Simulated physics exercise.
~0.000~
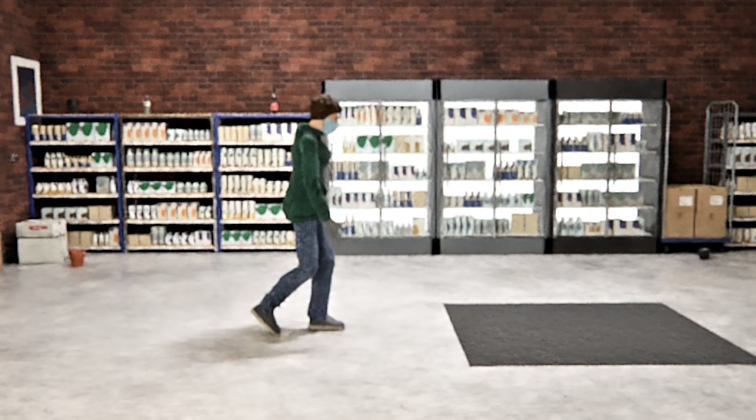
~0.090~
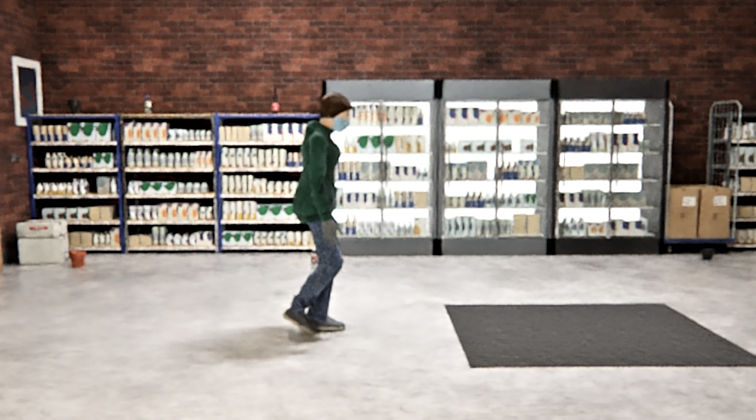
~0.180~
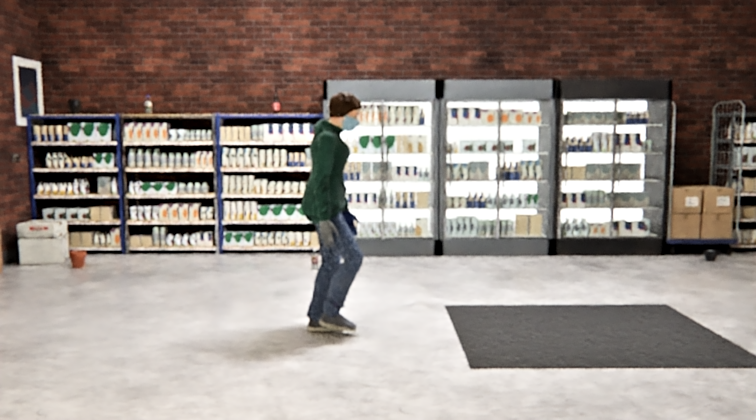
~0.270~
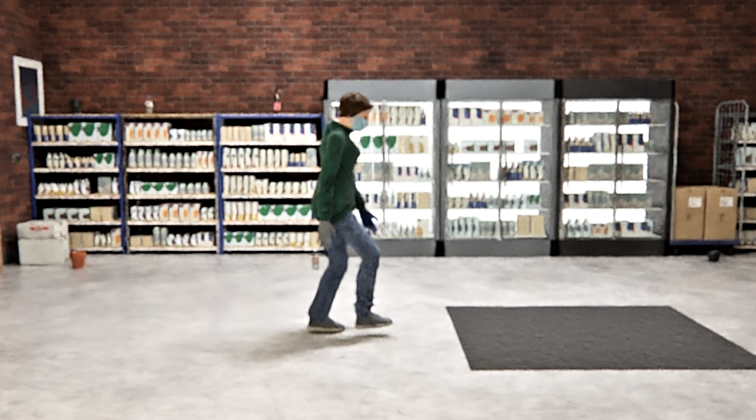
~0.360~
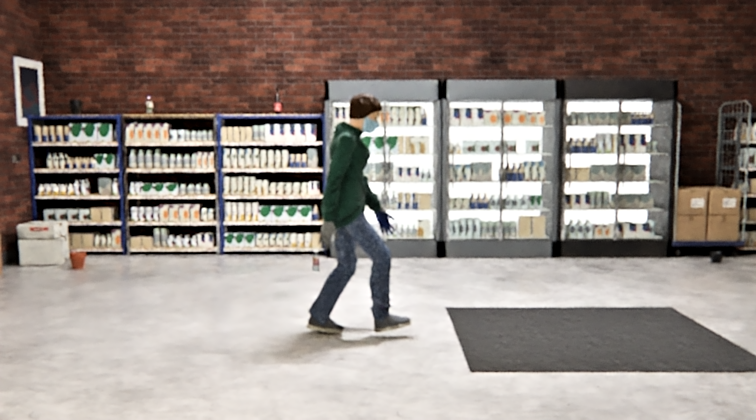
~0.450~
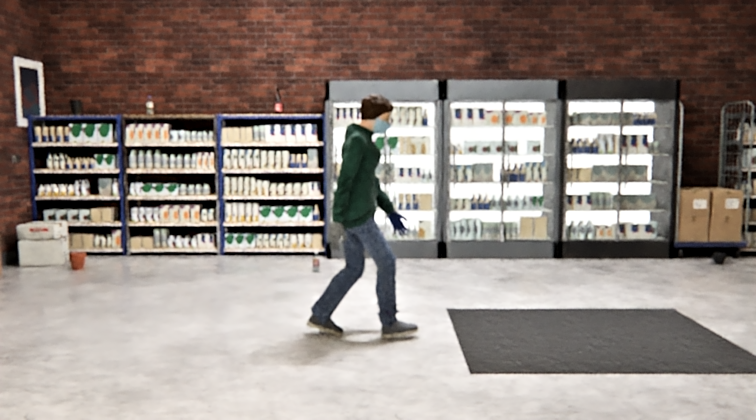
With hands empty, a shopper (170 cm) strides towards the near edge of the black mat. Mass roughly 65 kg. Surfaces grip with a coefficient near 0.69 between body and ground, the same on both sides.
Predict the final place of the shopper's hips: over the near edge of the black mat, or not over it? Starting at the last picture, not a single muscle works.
Not over it.
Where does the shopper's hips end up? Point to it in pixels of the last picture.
Look roughly at (434, 328) in the final picture.
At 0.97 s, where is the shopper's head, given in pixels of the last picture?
Estimate: About (471, 245).
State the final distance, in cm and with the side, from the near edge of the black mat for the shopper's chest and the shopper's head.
Past side for both: Shopper's chest at 10 cm, shopper's head at 40 cm.
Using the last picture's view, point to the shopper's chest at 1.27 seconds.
Position at that time, last view: Approx. (484, 314).
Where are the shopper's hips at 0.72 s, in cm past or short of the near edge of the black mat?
Some 50 cm short of it.
After 0.72 s the shopper's hips are 48 cm short of the near edge of the black mat, near (386, 248) in the last picture's view; the shopper's chest 42 cm short of the near edge of the black mat.
After 0.97 s the shopper's hips are 32 cm short of the near edge of the black mat, near (410, 280) in the last picture's view.
After 1.27 s the shopper's hips are 17 cm short of the near edge of the black mat, near (435, 303) in the last picture's view.
When all is still (2.7 s), shopper's hips stop short of the near edge of the black mat; shopper's head crosses the near edge of the black mat; shopper's chest crosses the near edge of the black mat.
